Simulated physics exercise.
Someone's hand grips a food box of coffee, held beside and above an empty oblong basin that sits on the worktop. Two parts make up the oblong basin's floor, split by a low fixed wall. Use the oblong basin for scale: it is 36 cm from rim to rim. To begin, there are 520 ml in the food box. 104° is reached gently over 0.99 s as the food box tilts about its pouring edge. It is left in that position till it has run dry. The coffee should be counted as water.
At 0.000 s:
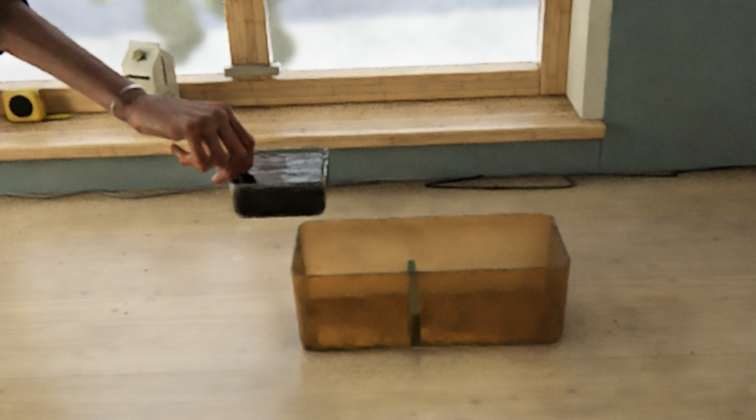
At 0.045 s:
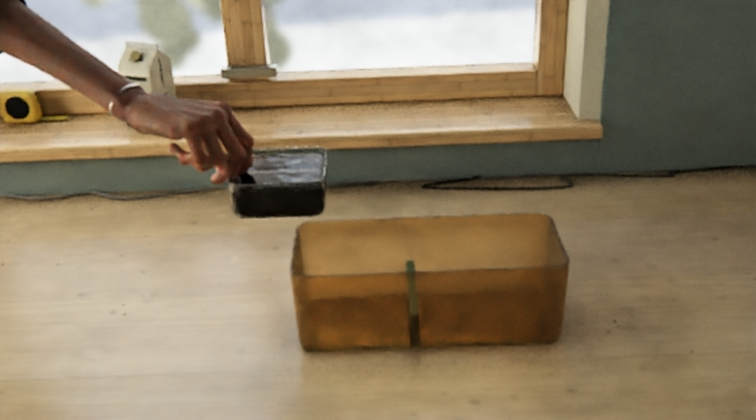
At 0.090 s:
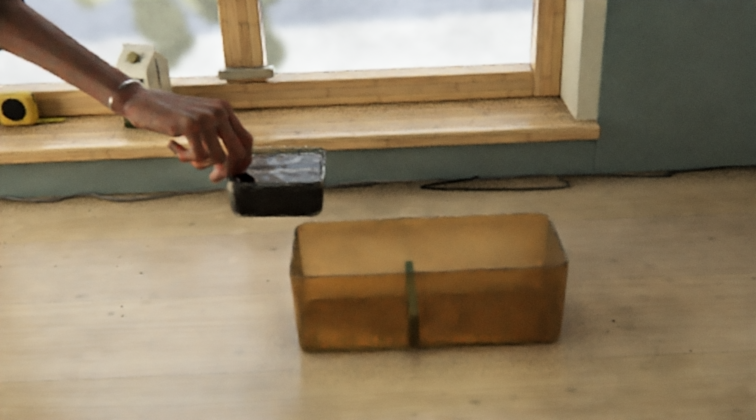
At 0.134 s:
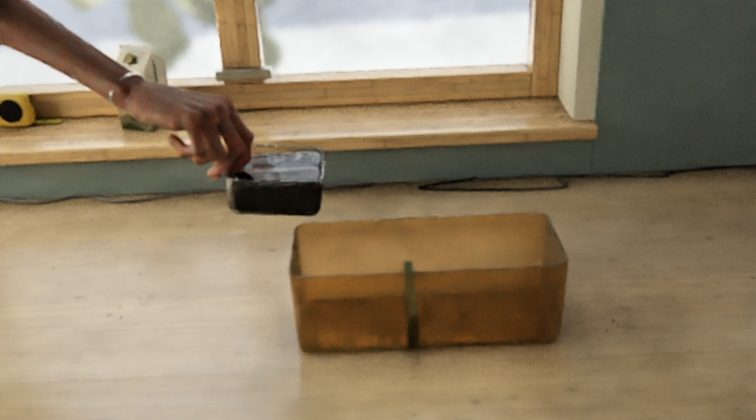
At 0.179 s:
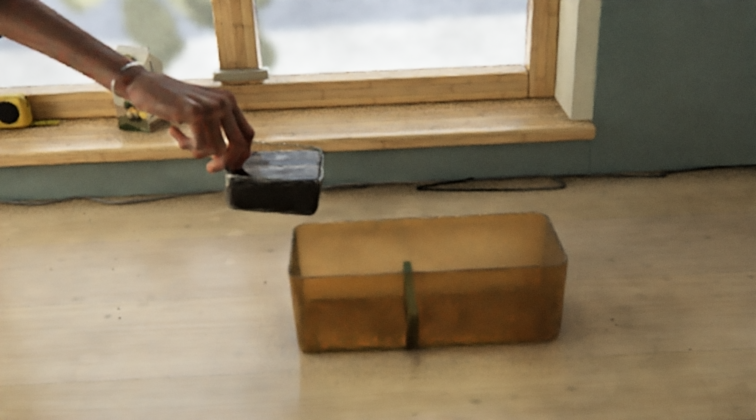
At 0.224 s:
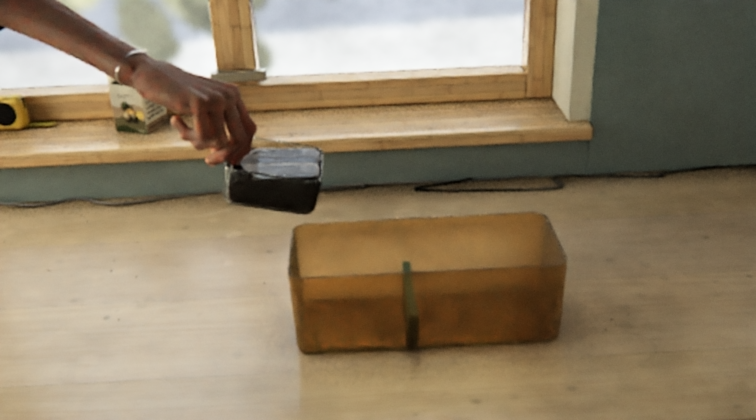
A hand holds a small dark food box above an oblong basin and tilts it slightly right.
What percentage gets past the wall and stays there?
About 40 per cent.
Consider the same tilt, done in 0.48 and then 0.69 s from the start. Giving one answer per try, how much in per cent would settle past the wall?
I'd say 55 percent on the first go, 55 percent on the next.
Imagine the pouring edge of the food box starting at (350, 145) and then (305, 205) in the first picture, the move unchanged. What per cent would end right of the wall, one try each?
In turn about 80 and 5 per cent.
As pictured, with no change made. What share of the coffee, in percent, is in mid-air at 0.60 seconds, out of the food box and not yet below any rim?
I'd say close to 48 per cent.
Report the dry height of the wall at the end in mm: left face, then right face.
Left roughly 38 mm; right roughly 46 mm.
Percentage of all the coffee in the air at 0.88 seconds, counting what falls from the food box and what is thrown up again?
9 per cent or so.
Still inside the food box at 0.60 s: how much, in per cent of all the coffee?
I'd put it near 34 percent.
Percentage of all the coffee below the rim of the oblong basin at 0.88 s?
88 %, more or less.
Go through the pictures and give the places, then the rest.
Tilt 0°; pouring edge (326, 165); surface from (237, 171) to (325, 168); the oblong basin's rim runs from (295, 249) to (561, 239); the wall's top is at (413, 286), in the first frame.
Tilt 1°; pouring edge (325, 165); surface from (236, 171) to (324, 167), in the second frame.
Tilt 2°; pouring edge (324, 166); surface from (235, 170) to (323, 166), in the third frame.
Tilt 5°; pouring edge (323, 166); surface from (233, 169) to (322, 165), in the fourth frame.
Tilt 8°; pouring edge (323, 166); surface from (231, 167) to (321, 164), in the fifth frame.
Tilt 13°; pouring edge (322, 166); surface from (230, 163) to (321, 161), in the sixth frame.
By 0.60 s the tilt is 70° and 35 per cent is still to pour, 16 is left of the wall and 0 right of it.
By 0.88 s the tilt is 101° and 4 per cent is still to pour, 48 is left of the wall and 39 right of it.
By 1.17 s the tilt is 104° and 0 per cent is still to pour, 60 is left of the wall and 39 right of it.
By 1.49 s the tilt is 104° and 0 per cent is still to pour, 60 is left of the wall and 39 right of it.
At rest 60 per cent lies left of the wall, 40 right of it and 1 outside.
